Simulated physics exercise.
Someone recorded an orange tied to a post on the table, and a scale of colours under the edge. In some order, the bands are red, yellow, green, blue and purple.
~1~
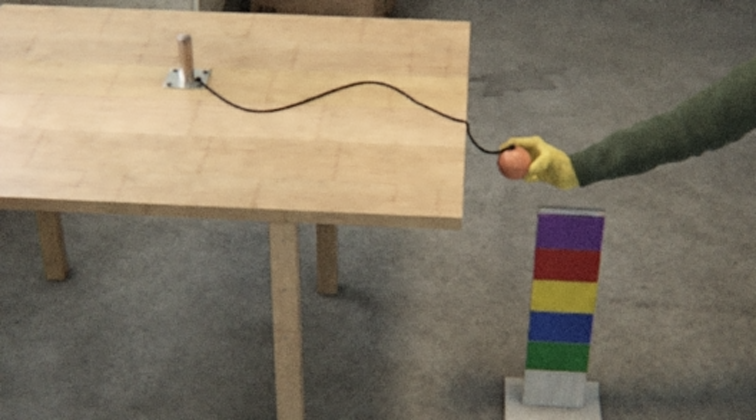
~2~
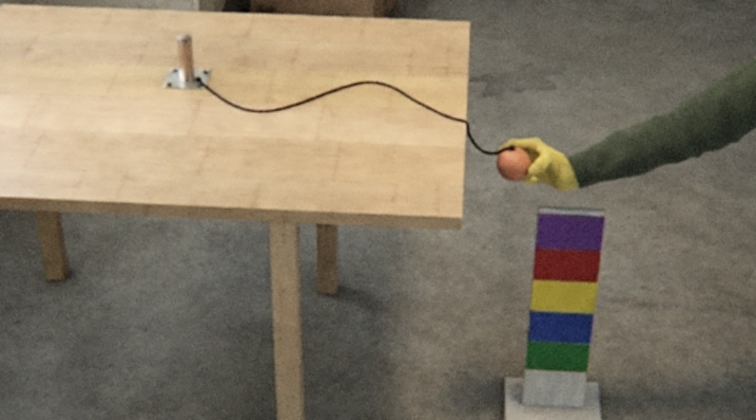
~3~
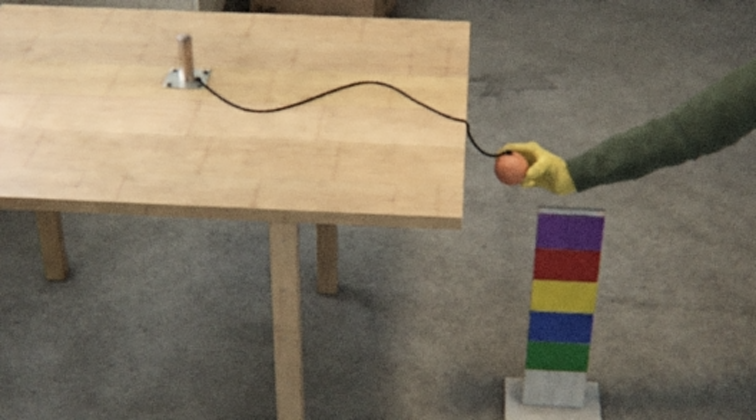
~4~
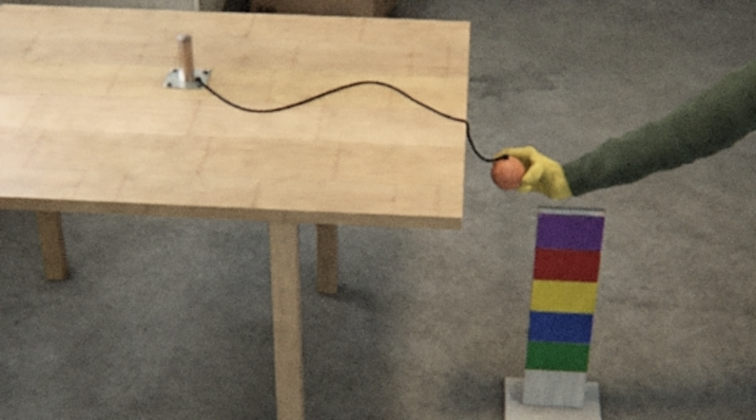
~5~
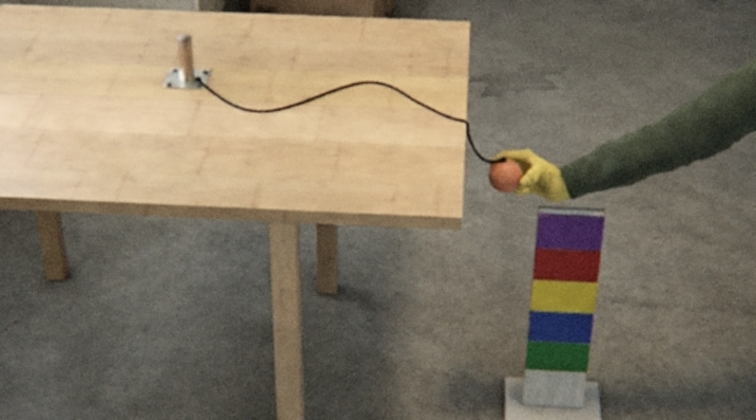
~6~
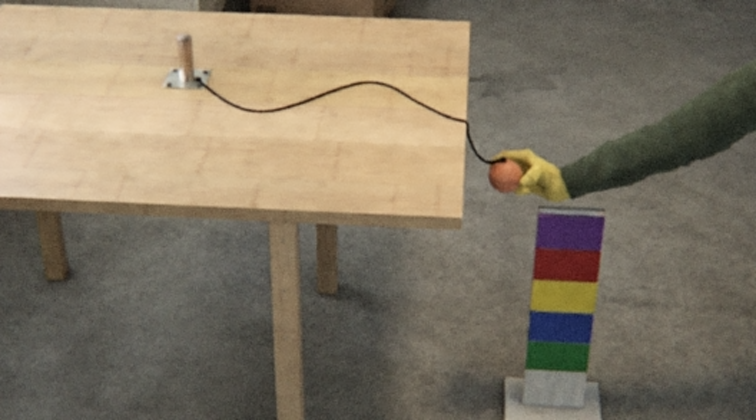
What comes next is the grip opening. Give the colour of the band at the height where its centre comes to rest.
The band is red.
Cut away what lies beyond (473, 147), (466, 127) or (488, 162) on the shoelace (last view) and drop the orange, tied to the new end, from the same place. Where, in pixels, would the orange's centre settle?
In order, it ends up near (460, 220), (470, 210) and (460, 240).
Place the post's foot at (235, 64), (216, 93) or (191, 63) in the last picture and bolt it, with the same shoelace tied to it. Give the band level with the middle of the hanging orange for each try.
The first case gives yellow, the second yellow and the third red.
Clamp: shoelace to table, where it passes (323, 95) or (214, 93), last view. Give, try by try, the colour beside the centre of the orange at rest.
First try purple, second try red.
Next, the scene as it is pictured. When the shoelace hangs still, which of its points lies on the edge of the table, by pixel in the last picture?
That spot is near (412, 99).
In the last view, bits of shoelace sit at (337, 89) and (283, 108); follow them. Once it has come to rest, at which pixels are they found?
Near (374, 106) and (312, 96).
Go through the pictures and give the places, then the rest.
The first frame shows orange (515, 163); purple (570, 234); red (567, 266); yellow (564, 298); blue (561, 328); green (558, 358).
The second frame shows orange (514, 164); shoelace through (216, 95) (272, 111) (336, 89) (402, 92) (451, 118).
The third frame shows orange (511, 168).
The fourth frame shows orange (508, 173); shoelace through (216, 95) (272, 111) (336, 89) (402, 92) (451, 118).
The fifth frame shows orange (505, 176).
The sixth frame shows orange (505, 176); shoelace through (216, 95) (272, 111) (336, 89) (402, 92) (451, 118).
Early on, orange near (476, 242); level with red.
Midway, orange near (437, 245); level with red.
Finally, orange near (465, 256); level with red. Its middle rests at the red band.
